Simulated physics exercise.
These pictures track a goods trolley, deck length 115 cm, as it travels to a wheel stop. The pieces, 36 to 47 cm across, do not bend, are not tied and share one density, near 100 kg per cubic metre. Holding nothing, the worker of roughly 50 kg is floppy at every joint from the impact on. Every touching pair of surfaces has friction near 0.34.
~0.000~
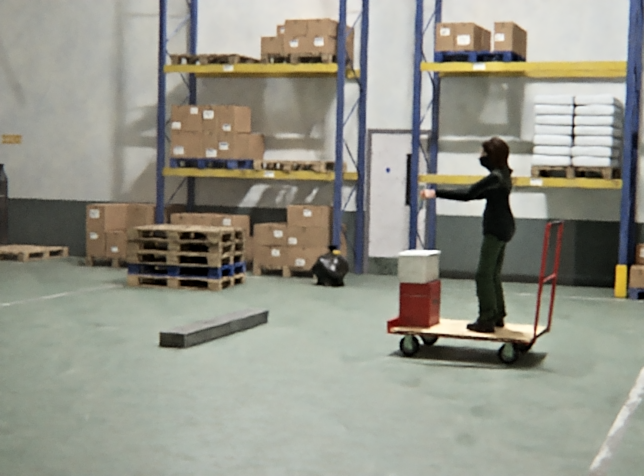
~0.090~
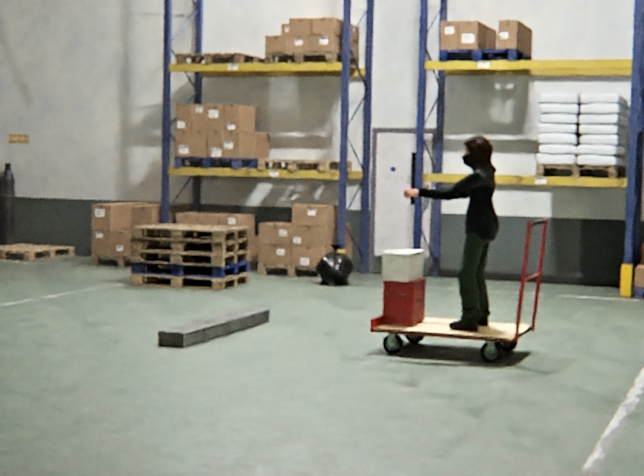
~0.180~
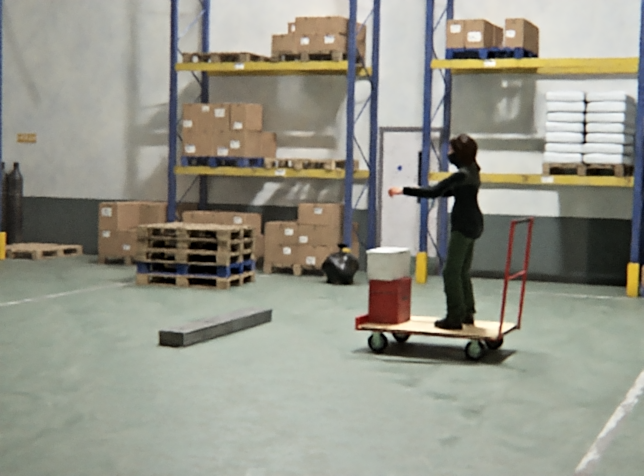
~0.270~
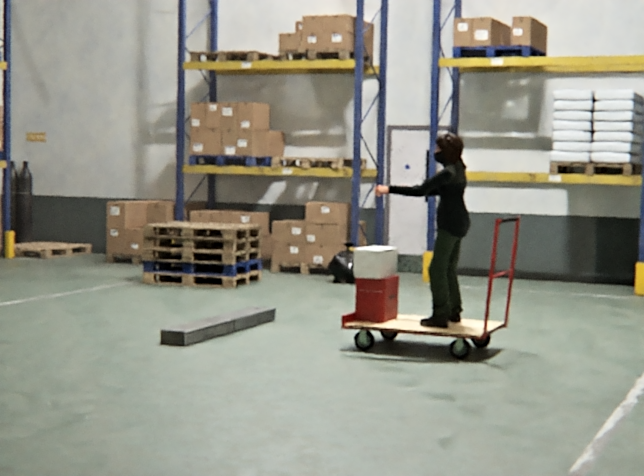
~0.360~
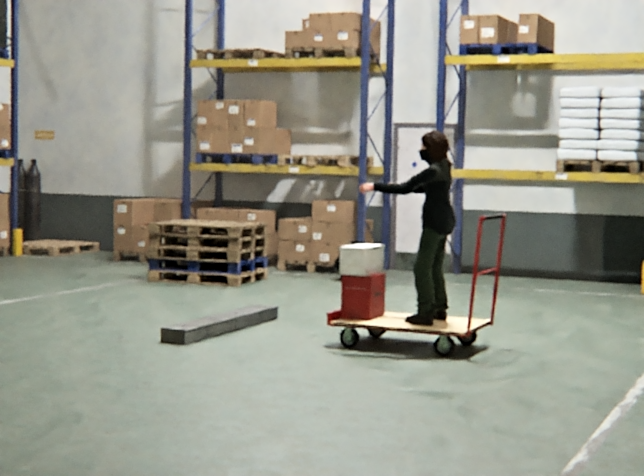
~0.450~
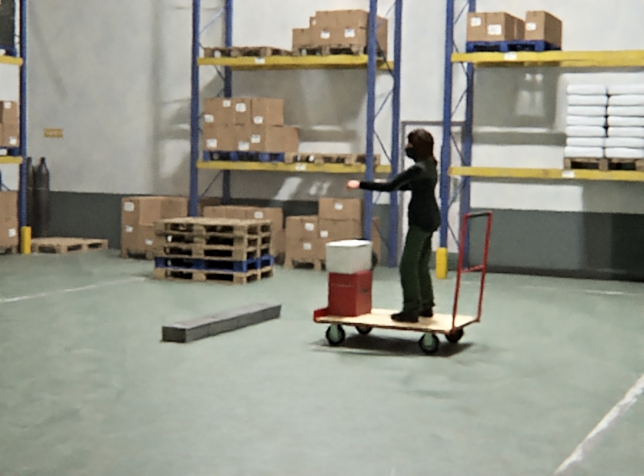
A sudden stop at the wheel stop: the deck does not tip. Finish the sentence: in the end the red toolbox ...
In the end the red toolbox is left on the deck.
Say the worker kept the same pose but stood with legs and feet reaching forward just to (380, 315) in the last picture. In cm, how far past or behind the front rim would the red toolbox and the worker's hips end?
Neither reaches the rim: The red item rests 10 cm behind, the hips 10 cm behind.
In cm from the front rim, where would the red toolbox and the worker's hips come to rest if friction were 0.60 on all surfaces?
The red item would stop 20 cm behind the front rim, and the hips 40 cm behind it.
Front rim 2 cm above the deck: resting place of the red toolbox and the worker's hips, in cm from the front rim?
Both stay back - red 20 cm behind, hips 40 cm behind.
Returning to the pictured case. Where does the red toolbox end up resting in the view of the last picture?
Roughly pixel (249, 285).
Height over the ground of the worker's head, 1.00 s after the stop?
The head is roughly 50 cm up.
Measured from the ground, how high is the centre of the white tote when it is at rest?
10 cm.
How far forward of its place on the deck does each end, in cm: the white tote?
About: White 155.
The wheels strike at 1.12 s.
After 1.67 s the red toolbox is 15 cm behind the rim, tilted 10°, near (245, 283) in the last picture's view.
After 2.12 s the red toolbox is 18 cm behind the rim, tilted 0°, near (247, 284) in the last picture's view.
When all is still (3.4 s), past the rim, white tote; behind it, red toolbox and the worker's hips.
